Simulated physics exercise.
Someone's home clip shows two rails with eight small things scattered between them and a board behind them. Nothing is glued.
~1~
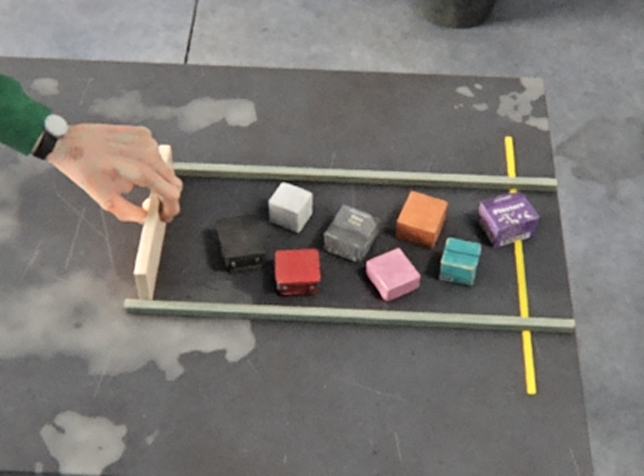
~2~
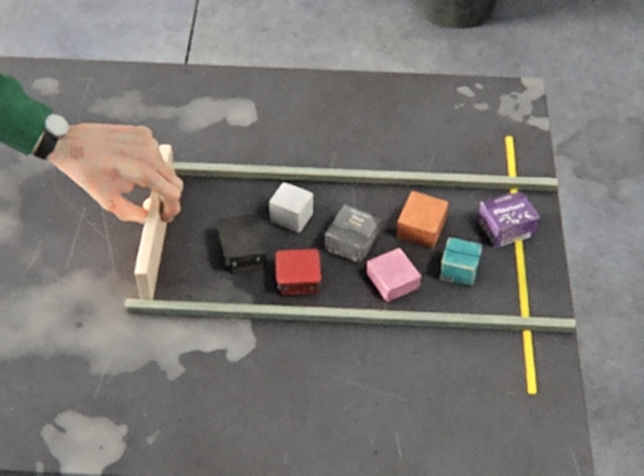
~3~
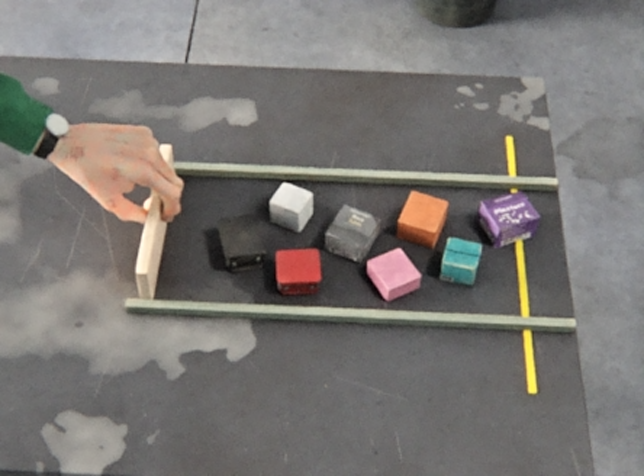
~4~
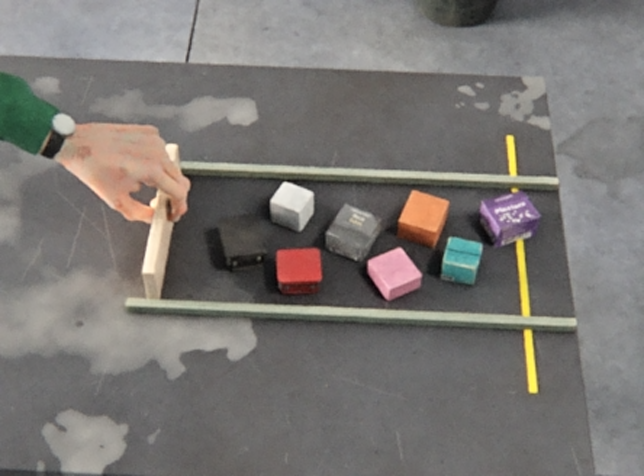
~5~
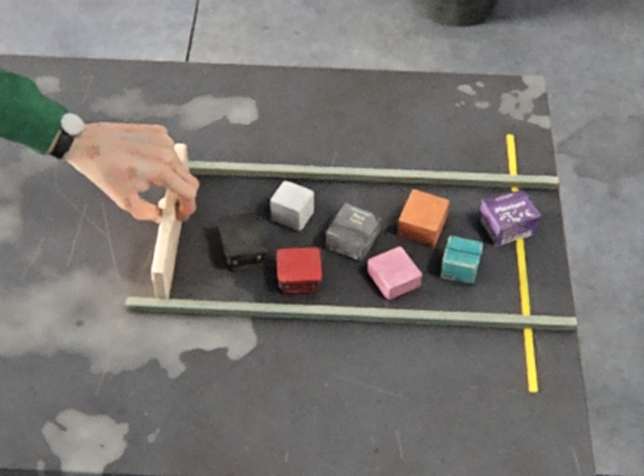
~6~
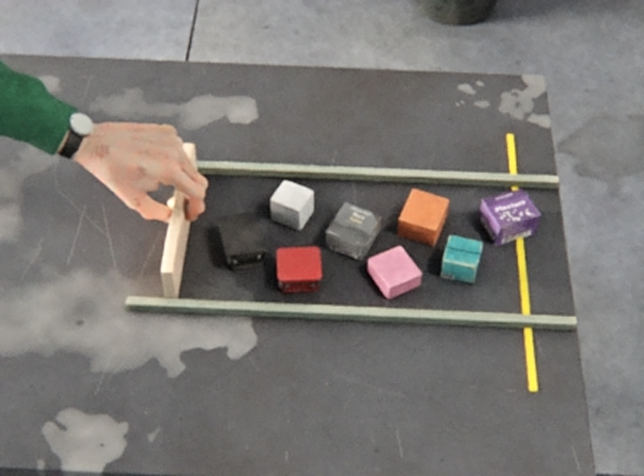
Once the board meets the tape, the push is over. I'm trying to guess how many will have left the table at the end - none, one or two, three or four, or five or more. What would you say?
At least five come down.
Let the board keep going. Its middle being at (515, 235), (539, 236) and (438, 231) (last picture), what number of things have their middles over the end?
Per position: 5 / 5 / 1.
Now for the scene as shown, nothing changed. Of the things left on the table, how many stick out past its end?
I'd say 0 of them.
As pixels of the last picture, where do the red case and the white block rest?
The one named first is at (546, 298), the next at (536, 211).
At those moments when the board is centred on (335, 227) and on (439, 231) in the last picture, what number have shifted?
At the first place 6, at the second 8.
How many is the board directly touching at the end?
Well, it touches 3.
A little later, none off yet; purple box at rest near (509, 217); turquoise box at rest near (462, 260); orange block at rest near (423, 217).
Next, none off yet; purple box moving near (518, 217); turquoise box moving near (473, 260); orange block shifted about its own width near (471, 211).
Later still, one off so far; purple box on its side near (591, 245); turquoise box shifted well along near (555, 259); orange block shifted well along near (542, 201).
When it is over, the number that fall off is five or more; down, grey box, pink block, orange block, turquoise box and purple box.
